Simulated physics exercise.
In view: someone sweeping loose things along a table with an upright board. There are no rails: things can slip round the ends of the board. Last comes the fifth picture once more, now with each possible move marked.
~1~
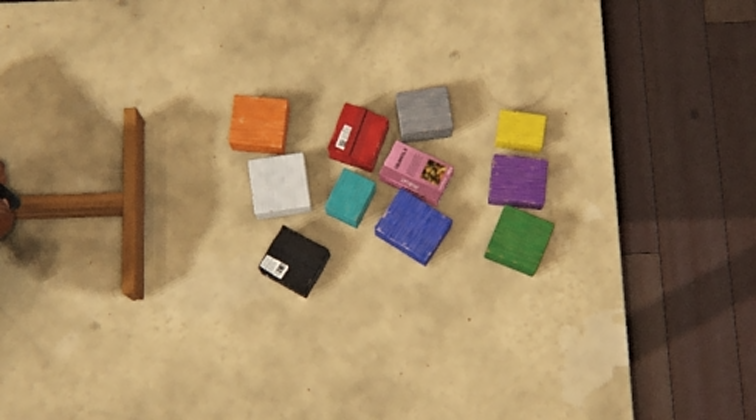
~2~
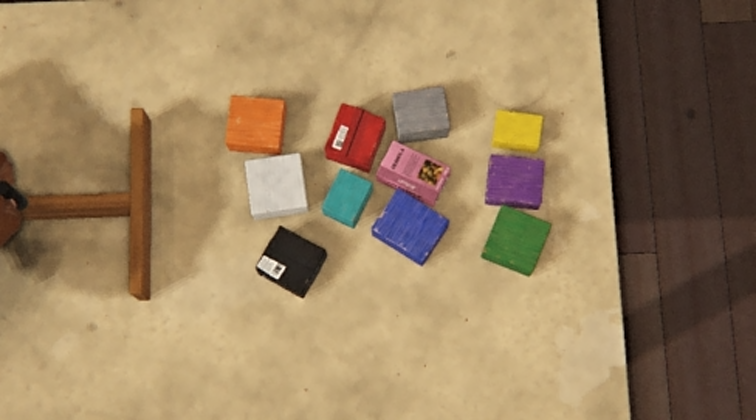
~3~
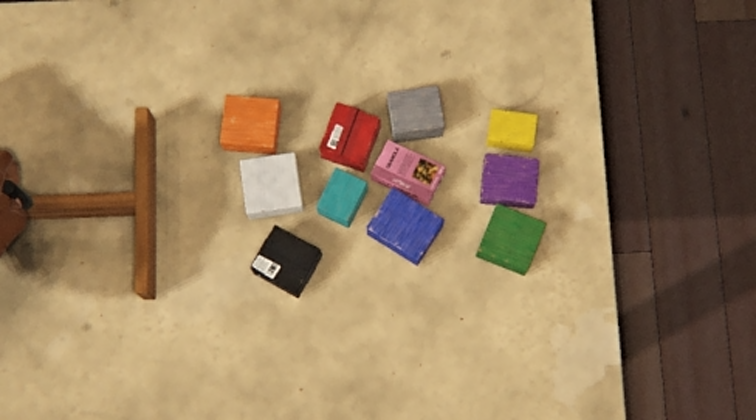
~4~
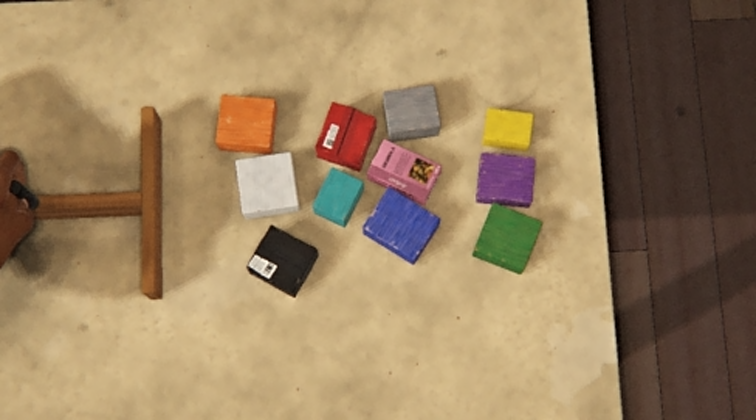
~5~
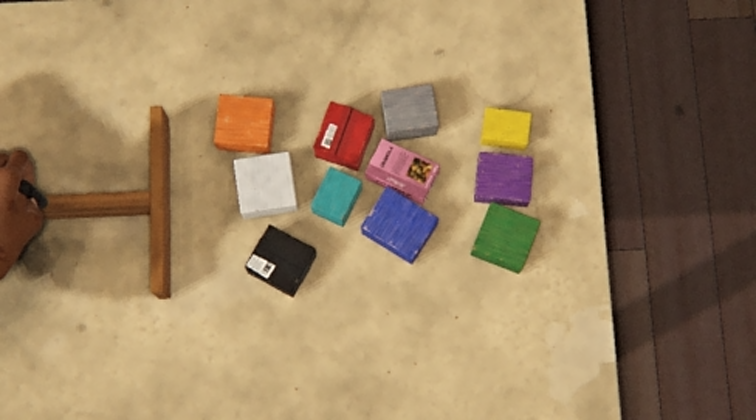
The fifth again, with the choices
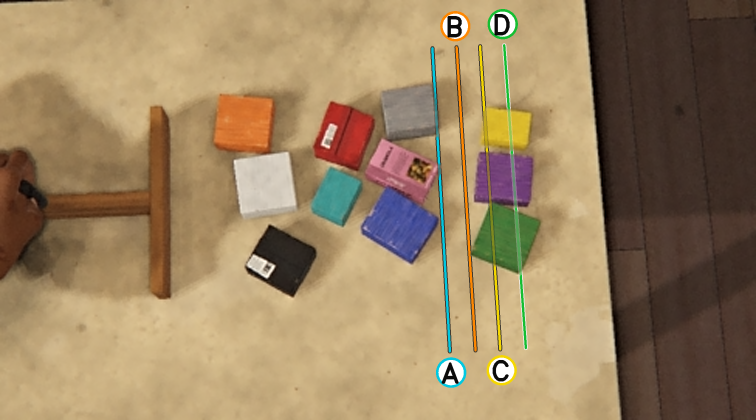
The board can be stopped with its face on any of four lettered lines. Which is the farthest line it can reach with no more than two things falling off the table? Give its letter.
B.
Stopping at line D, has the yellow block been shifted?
By then, yes.
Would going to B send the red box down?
By then, no.
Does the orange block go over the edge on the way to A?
No.
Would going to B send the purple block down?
Yes.
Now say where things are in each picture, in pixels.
Blue block (414, 227); purple block (518, 182); black box (294, 262), in the first picture.
Board (136, 199); green block (516, 241), in the second picture.
Board (142, 198); turquoise block (343, 198), in the third picture.
Board (148, 198); orange block (247, 125), in the fourth picture.
Board (156, 197); pink packet (403, 172); white block (266, 185); blue block (400, 226), in the fifth picture.
On the marked copy, A at (441, 196); B at (466, 195); C at (490, 194); D at (515, 192).
Taking B. A third of the way, board (267, 193); orange block (301, 122); red box (355, 135).
Two thirds of the way, board (377, 188); yellow block (556, 132); purple block (545, 180).
When it is over, board (463, 184); purple block over the edge; yellow block over the edge; two fallen.
As for the rest, A is within the limit but short; C drops five; D drops five.
